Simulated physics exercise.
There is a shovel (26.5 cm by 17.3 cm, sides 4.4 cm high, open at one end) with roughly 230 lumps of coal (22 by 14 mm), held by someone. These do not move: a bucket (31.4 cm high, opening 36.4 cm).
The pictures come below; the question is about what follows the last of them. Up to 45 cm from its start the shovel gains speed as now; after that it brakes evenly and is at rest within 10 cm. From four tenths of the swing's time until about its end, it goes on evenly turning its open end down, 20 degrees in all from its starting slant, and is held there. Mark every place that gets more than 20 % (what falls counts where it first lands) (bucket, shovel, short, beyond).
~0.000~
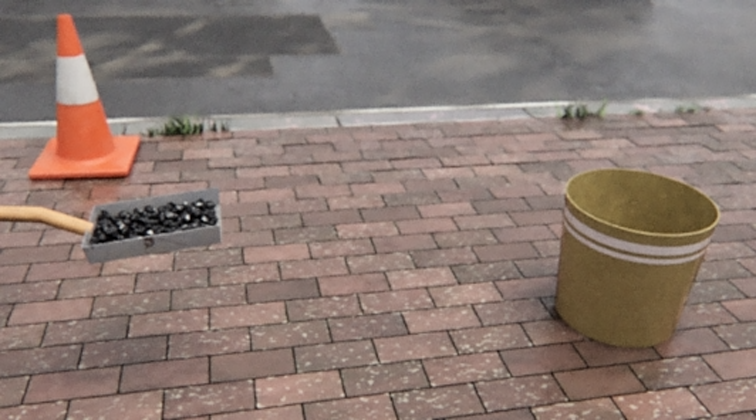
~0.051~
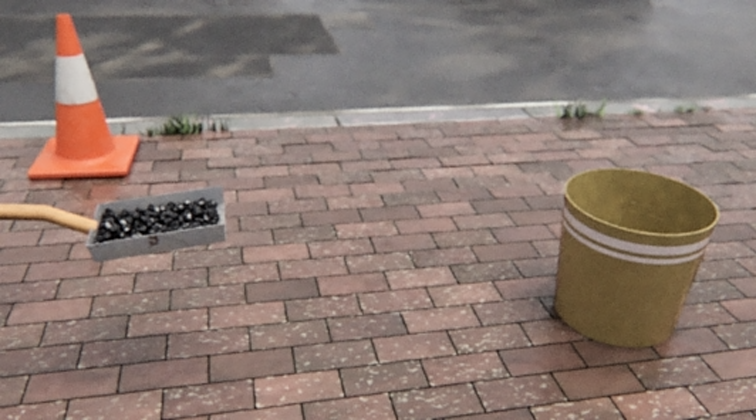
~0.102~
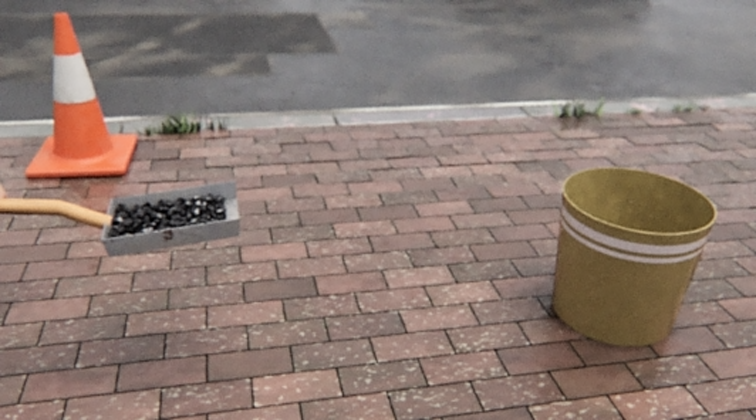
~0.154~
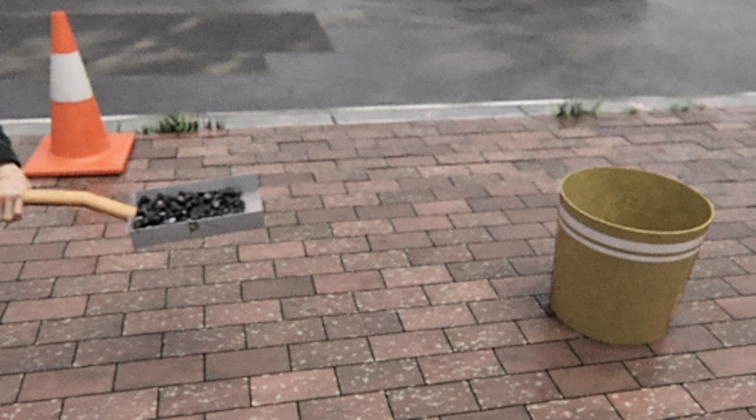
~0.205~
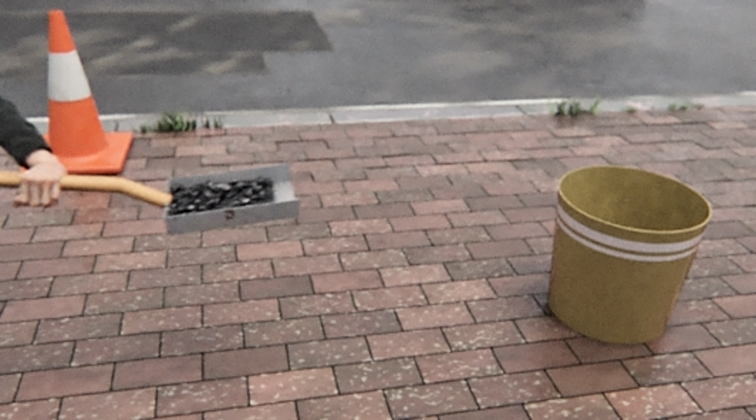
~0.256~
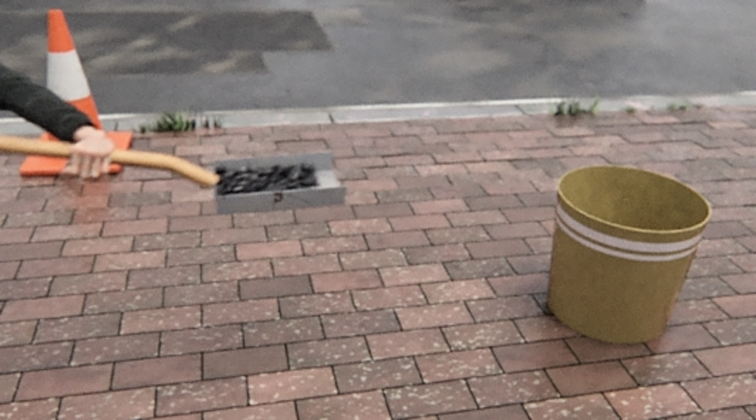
Bucket: Yes, shovel: No, short: No, beyond: No.
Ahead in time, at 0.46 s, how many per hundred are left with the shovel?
I'd estimate close to 0 in a hundred.
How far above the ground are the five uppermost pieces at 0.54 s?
The top five pieces are about 50 cm above the ground.
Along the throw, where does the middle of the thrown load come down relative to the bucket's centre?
About 10 cm past the centre, on the far side.
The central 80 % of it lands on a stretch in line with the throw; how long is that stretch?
Roughly 15 centimetres long.
After 0.37 s, tilt 10 degrees; shovel 100 %; middle of all pieces near (398, 141).
After 0.46 s, tilt 15 degrees; in the air 100 %; middle of all pieces near (503, 136).
Then, at 0.54 s, tilt 15 degrees; in the air 100 %; middle of all pieces near (585, 157).
After 0.62 s, tilt 15 degrees; bucket 90 %, in the air 10 %; middle of all pieces near (654, 199).
In the end, at 1.6 s, bucket 100 %, shovel 0 %, short 0 %, beyond 0 %.
